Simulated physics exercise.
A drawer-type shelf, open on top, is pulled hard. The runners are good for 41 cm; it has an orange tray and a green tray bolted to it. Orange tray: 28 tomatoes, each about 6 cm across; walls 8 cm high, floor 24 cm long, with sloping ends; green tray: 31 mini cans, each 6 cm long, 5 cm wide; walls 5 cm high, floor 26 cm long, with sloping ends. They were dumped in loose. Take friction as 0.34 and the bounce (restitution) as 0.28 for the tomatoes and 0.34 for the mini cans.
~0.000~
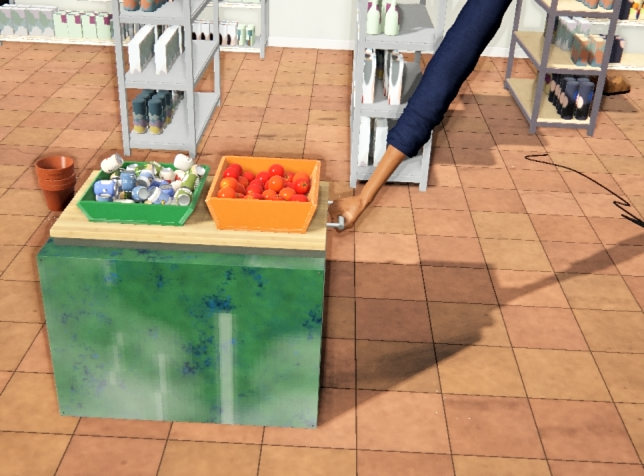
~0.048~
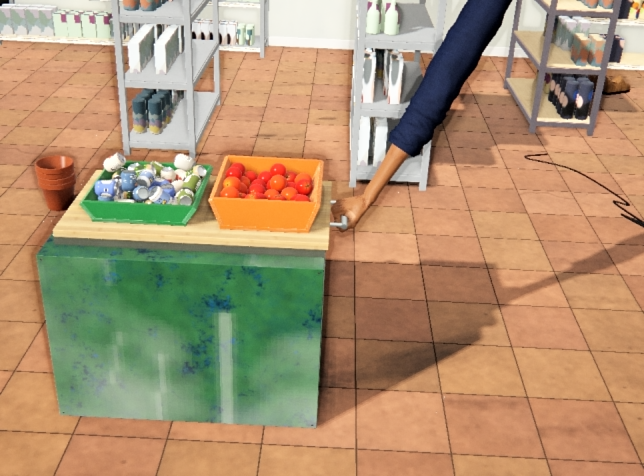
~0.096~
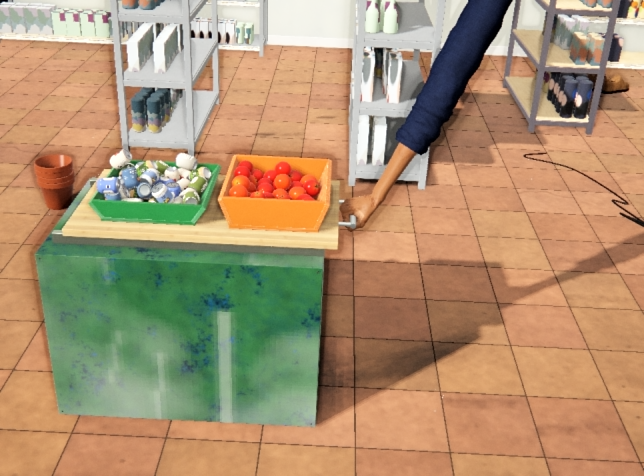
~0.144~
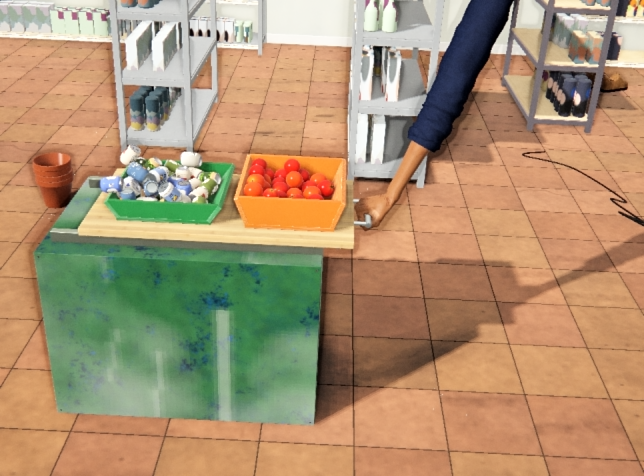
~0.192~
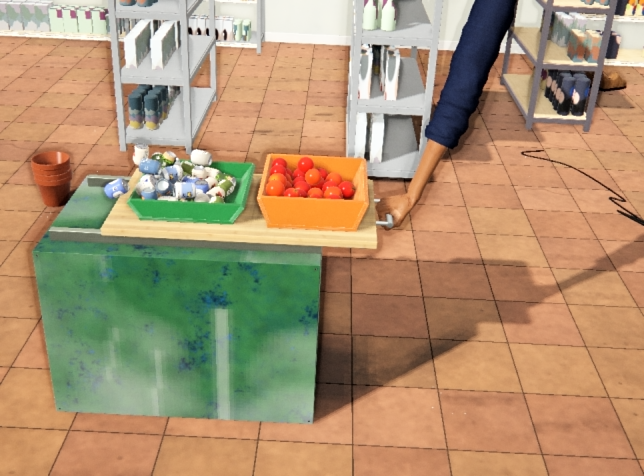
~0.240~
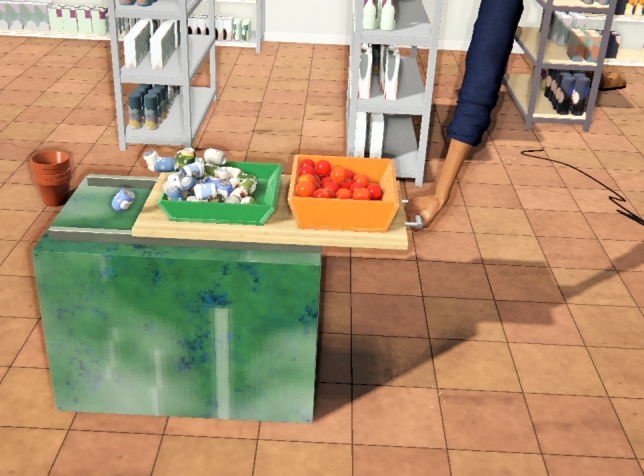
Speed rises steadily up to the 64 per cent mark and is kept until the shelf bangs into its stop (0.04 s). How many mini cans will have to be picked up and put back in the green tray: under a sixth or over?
The green tray loses over a sixth of its mini cans.
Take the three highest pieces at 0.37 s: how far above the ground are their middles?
Some 76 cm up.
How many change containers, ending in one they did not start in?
About 3.
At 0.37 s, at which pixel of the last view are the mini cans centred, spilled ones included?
Near (282, 189).
After 0.29 s, the shelf hits its stop.
After 0.37 s, orange tray 28 in, 0 out and green tray 27 in, 4 out.
After 0.49 s, orange tray 27 in, 1 out and green tray 21 in, 10 out.
After 0.71 s, orange tray 26 in, 2 out and green tray 20 in, 11 out.
When it is over (at 1.14 s), orange tray 26 in, 2 out and green tray 20 in, 11 out. Asked share, 11 of 31, 35 per cent.
